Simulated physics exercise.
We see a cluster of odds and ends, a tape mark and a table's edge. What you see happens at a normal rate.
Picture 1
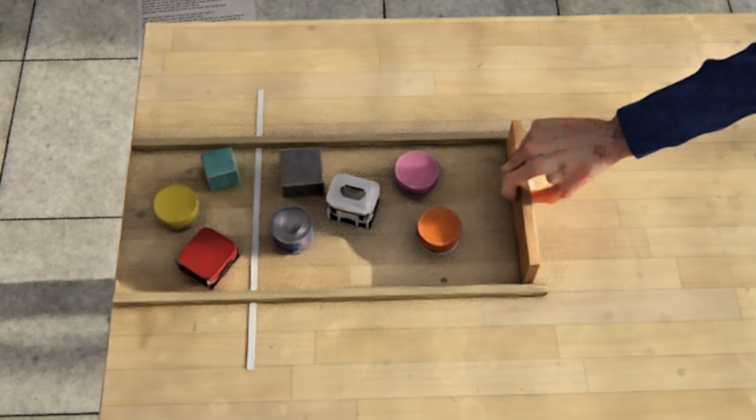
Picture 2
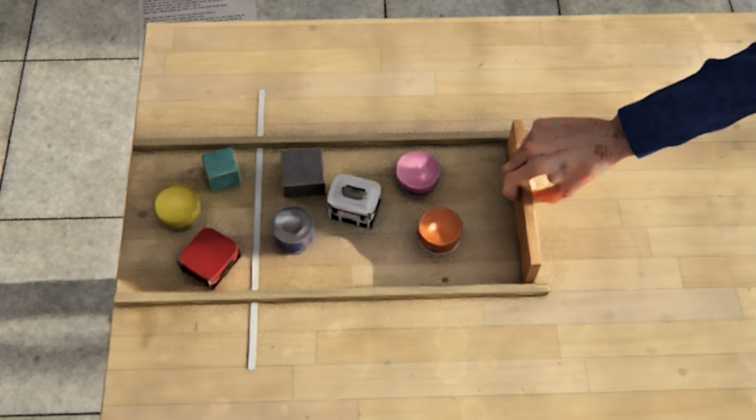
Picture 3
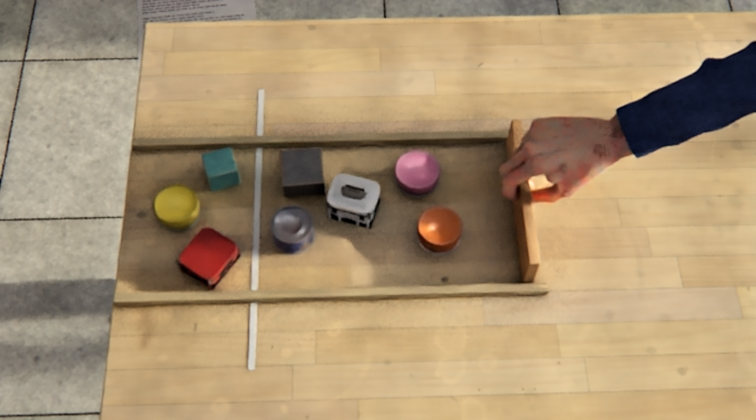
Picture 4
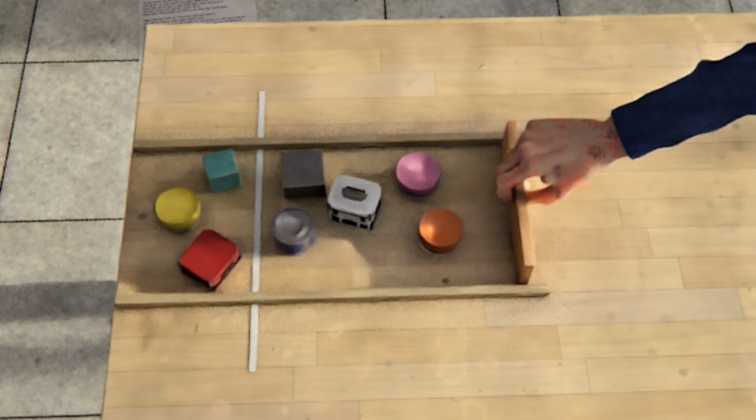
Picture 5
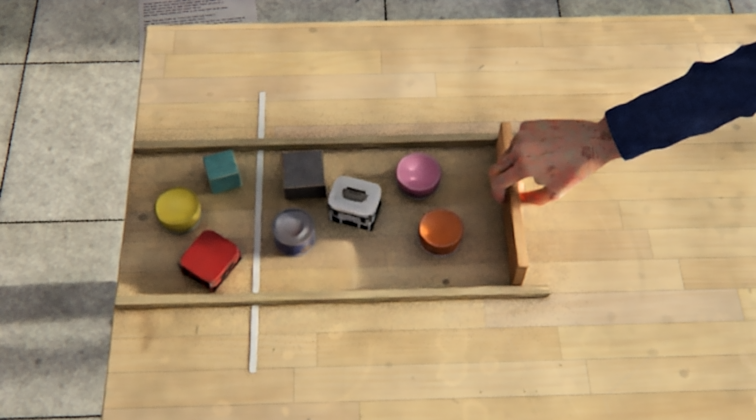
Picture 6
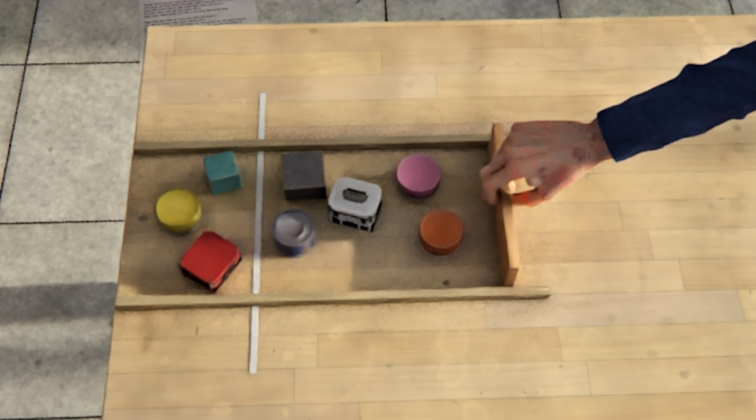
A pale wooden tabletop beside grey floor tiles is seen from above, with a shallow channel between two thin rails. Inside, a yellow pot, turquoise block and red case sit left of a white tape line, and a dark grey block, purple pot, white case, pink pot and orange tin sit right of it. A dark-sleeved hand slides the end board slightly left while the objects stay put.
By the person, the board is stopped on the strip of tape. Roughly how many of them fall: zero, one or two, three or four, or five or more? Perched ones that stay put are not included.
Those that leave the table: Not one.
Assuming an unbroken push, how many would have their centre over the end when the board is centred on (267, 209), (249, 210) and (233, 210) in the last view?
Result per place: 0; 0; 0.
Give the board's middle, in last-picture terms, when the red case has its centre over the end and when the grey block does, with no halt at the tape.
The middle is at (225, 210) when it's the red case, and at (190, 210) when it's the grey block.
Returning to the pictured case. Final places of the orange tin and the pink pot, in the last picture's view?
Roughly (235, 249), and the other roughly (237, 179).
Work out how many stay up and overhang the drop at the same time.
Overhang count: 0.
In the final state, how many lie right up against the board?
That makes 2.
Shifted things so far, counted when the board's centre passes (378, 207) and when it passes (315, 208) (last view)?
At the one place 4, at the other 7.
Early on, none off yet; yellow pot at rest near (179, 212); red case at rest near (211, 261); turquoise block at rest near (223, 173).
A while later, none off yet; yellow pot at rest near (179, 212); red case travelled a little near (195, 266); turquoise block travelled about its own width near (200, 171).
Finally, the number that fall off is zero.
